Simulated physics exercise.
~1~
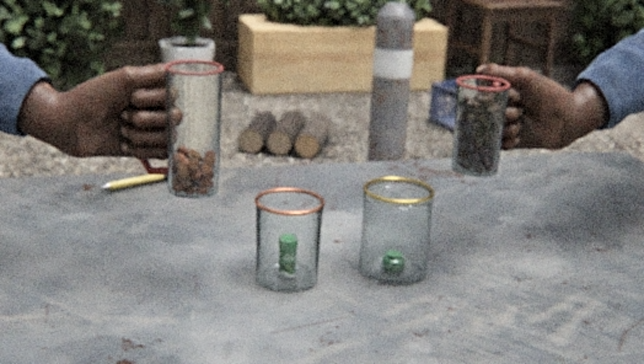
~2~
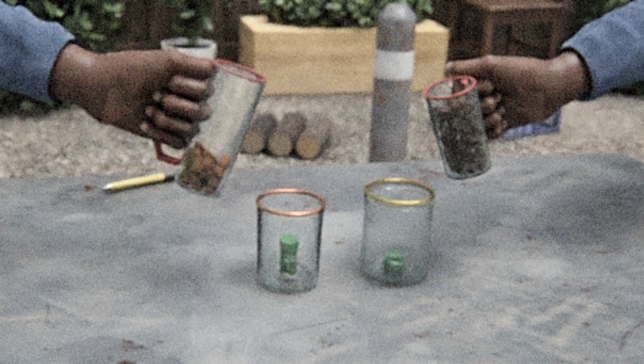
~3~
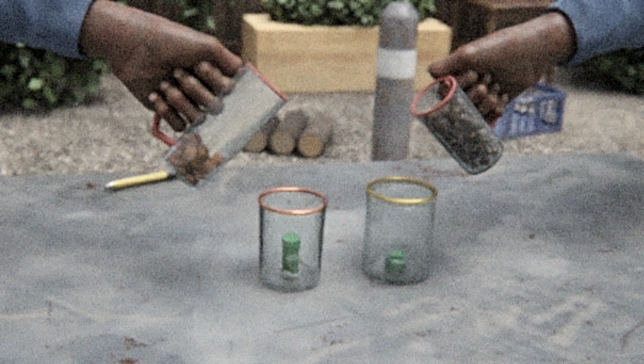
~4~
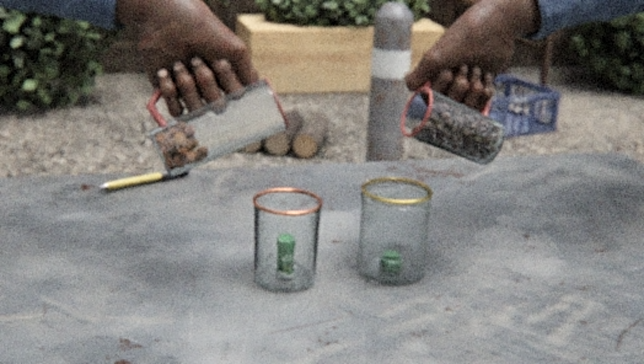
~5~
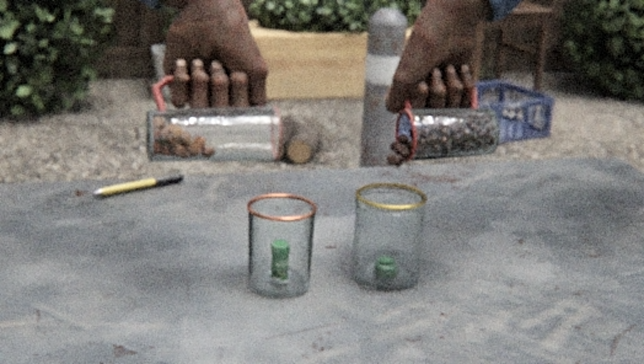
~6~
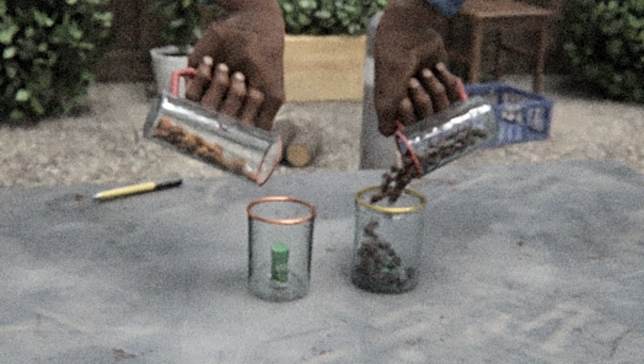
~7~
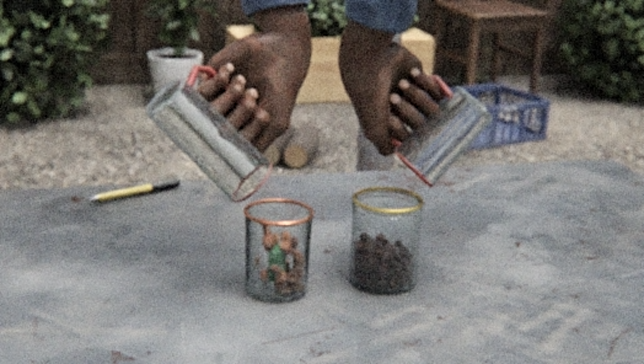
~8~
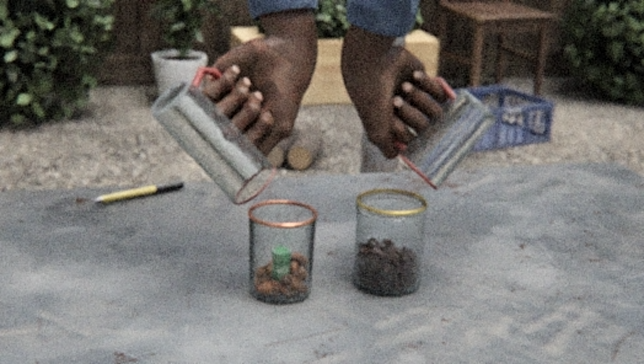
At first, two hands hold clear, red-rimmed cups of loose, dry pieces, orange-brown on the left and dark on the right, above a grey table where two glass containers each hold a small green object. The hands move inward and tip the cups onto their sides, with nothing falling yet. Then the dark pieces spill into the right container, while the left cup tilts further. The orange-brown pieces follow into the left container, and both cups end up emptied and upside down. Finally, the left green object still pokes out above the settled pieces, while the right one is covered.
